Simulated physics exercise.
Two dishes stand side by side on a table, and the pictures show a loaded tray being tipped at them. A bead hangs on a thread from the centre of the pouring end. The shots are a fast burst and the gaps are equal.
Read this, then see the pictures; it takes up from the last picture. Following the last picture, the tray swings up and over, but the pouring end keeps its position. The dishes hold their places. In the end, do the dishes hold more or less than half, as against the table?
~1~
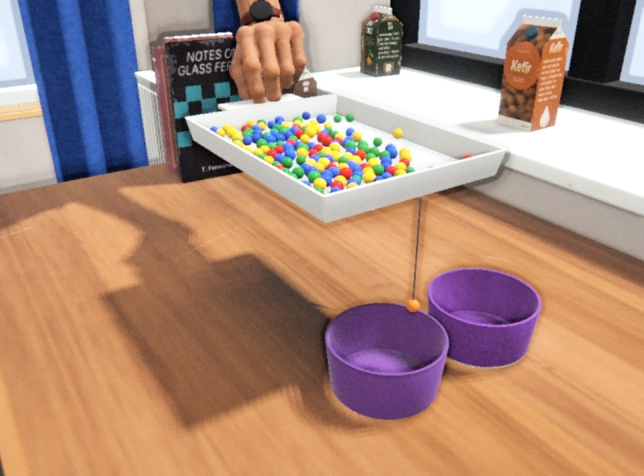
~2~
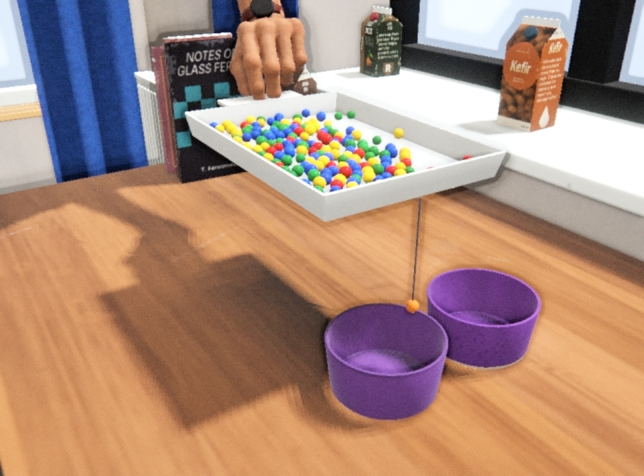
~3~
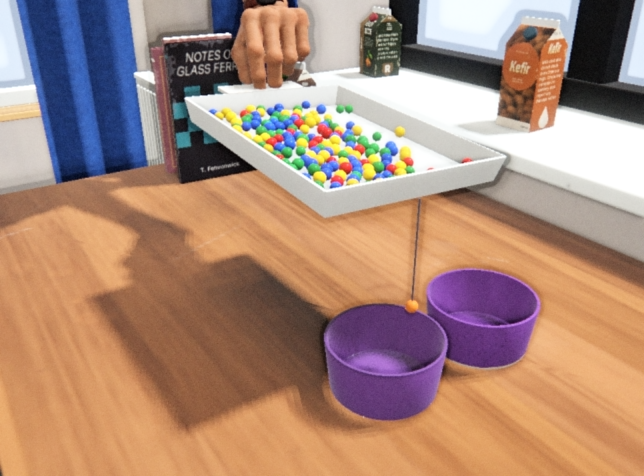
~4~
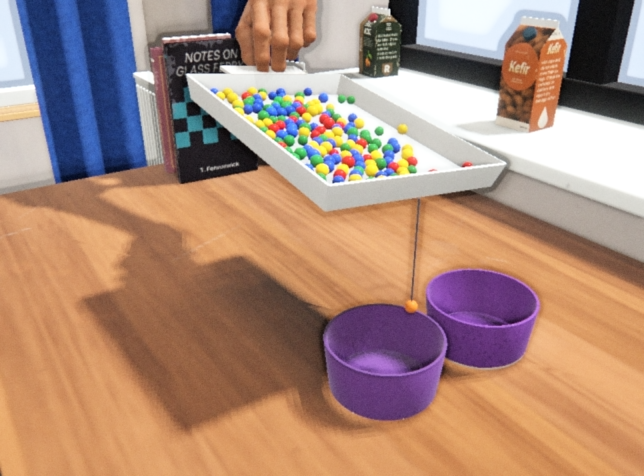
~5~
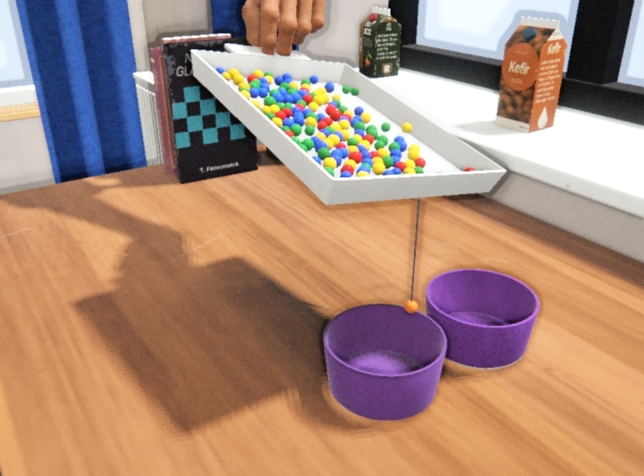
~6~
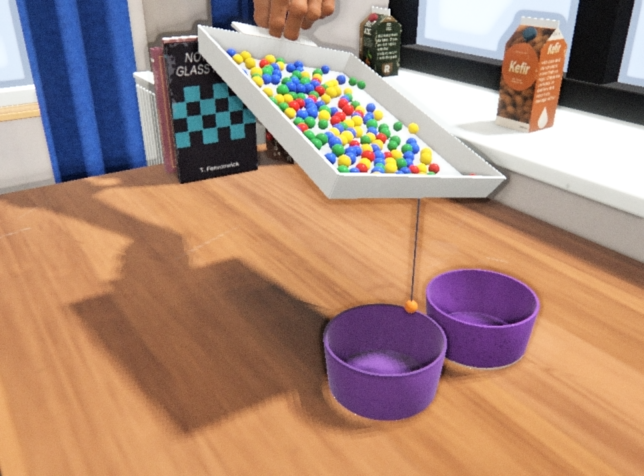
I expect the catch to be a majority.
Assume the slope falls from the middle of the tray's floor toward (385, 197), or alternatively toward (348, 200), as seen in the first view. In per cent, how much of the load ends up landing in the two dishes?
Lab note: Try one about 20 %, try two 20 %.
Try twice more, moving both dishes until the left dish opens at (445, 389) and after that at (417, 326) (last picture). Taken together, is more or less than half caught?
For the earlier try a smaller portion is kept, for the later one a larger portion.
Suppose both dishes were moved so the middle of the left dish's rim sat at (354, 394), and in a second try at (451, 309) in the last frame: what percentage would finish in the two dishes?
First placement: Some 10 %; second placement: Some 70 %.
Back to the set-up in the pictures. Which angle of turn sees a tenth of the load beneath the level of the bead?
Around 70° at that moment.
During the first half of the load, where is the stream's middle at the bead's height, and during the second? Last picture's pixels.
First roughly (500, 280), then roughly (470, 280).
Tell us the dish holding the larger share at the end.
That would be the rightward one.
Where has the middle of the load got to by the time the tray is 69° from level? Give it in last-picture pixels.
The load's middle is around (468, 193).
Soon, tray tipped steeply; about two thirds on the tray; a small part in the right dish; a stray few outside both; a small part in the air.
A while on, tray tipped past a quarter turn; a stray few on the tray; most in the right dish; a small part outside both; a stray few in the air.
Towards the end, tray tipped past a quarter turn; nearly all in the right dish; a small part outside both.
Finally, tray tipped past a quarter turn; none in the left dish; nearly all in the right dish; a small part outside both.
